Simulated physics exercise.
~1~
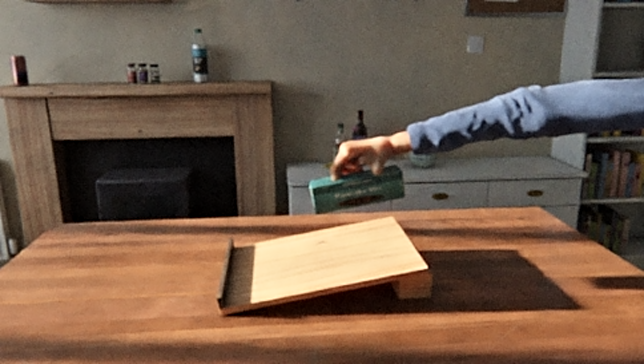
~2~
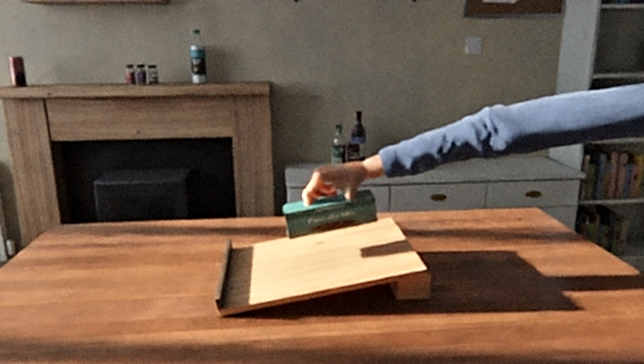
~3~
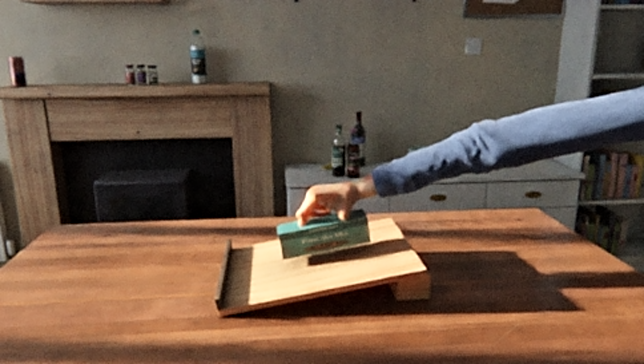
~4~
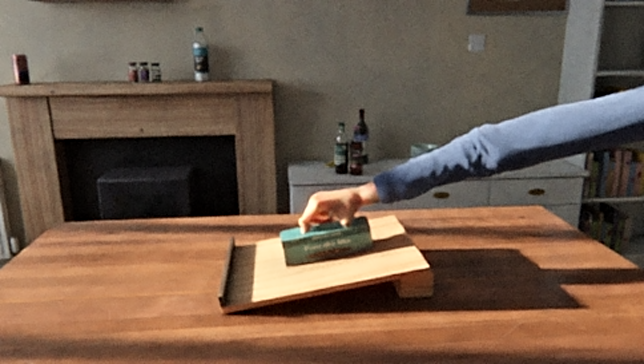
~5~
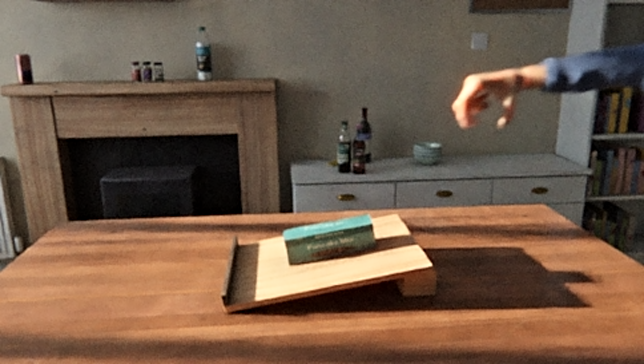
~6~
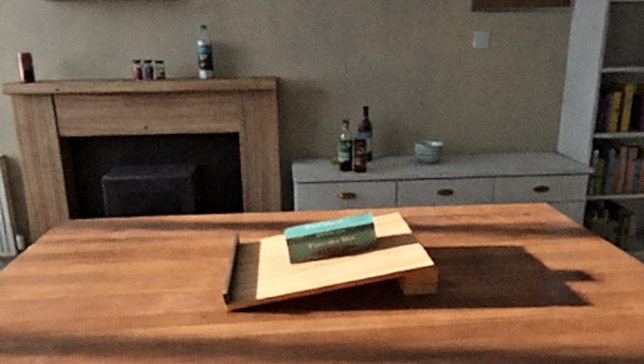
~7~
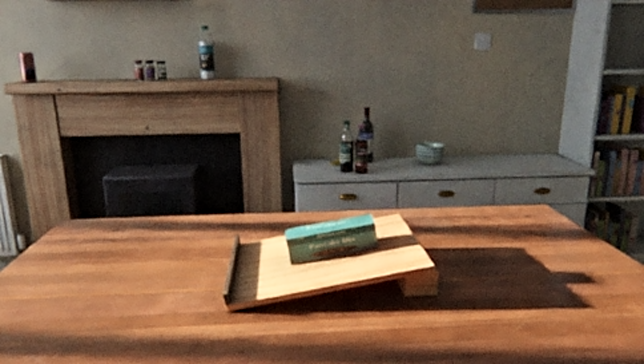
A turquoise carton, gripped from above by a hand in a blue sleeve, hangs over a sloping wooden board propped up at its right end on a table. The arm, reaching in from the right, carries the carton left and down towards the board. The hand lowers it further and sets it on the slope. Then the fingers let go, and the hand draws back to the right and out of view. The carton stays where it was placed, resting on the tilted board without sliding, while the view sways slightly.
